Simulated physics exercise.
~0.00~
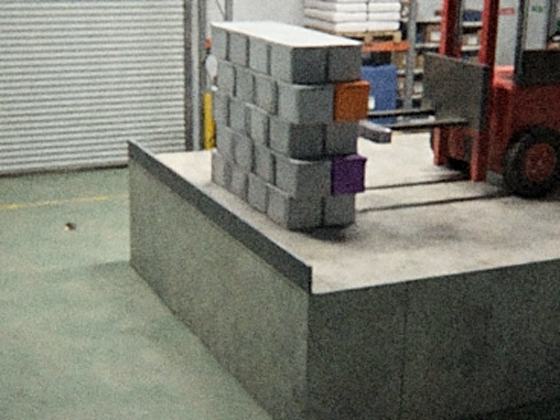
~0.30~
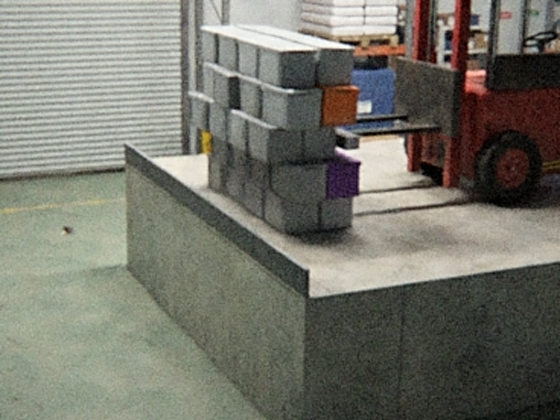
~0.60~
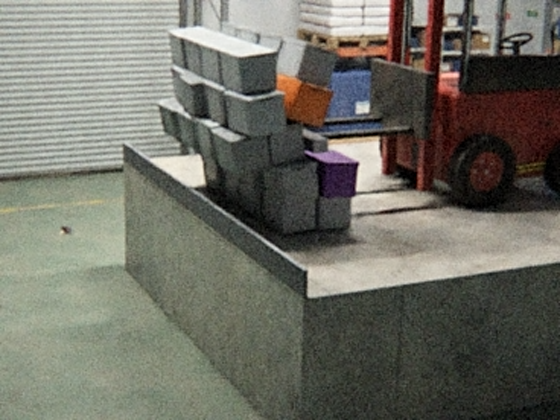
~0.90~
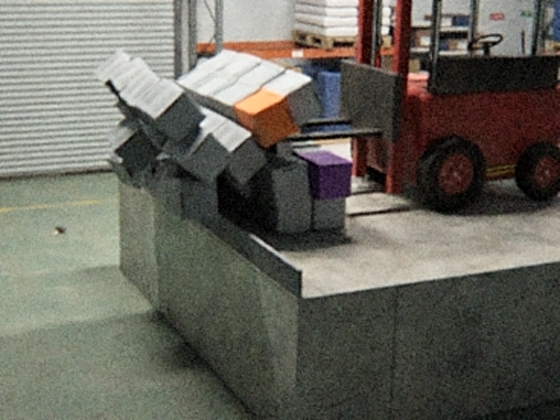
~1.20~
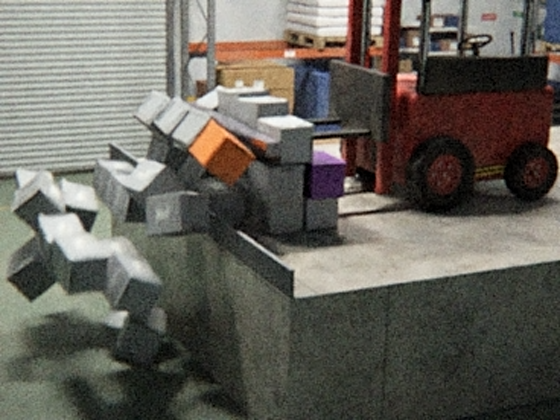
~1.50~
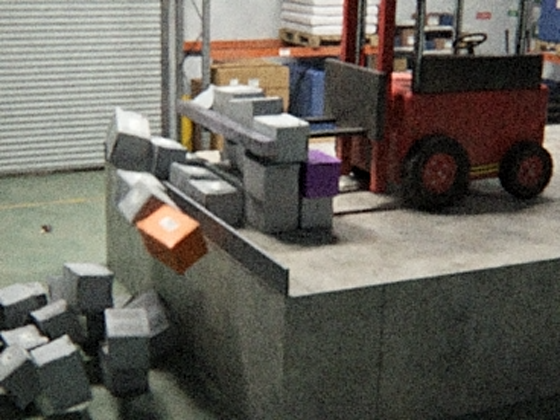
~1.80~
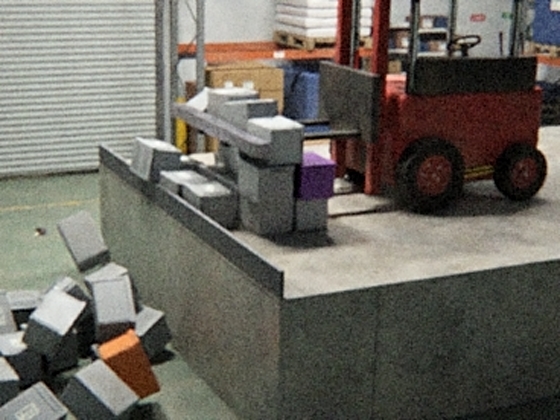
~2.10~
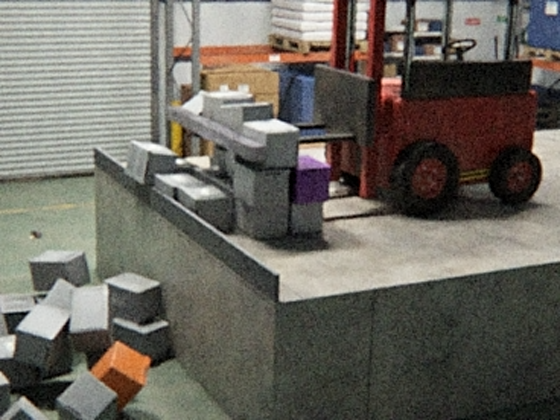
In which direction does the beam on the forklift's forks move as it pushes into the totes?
The beam moves to the left, toward the edge of the platform.
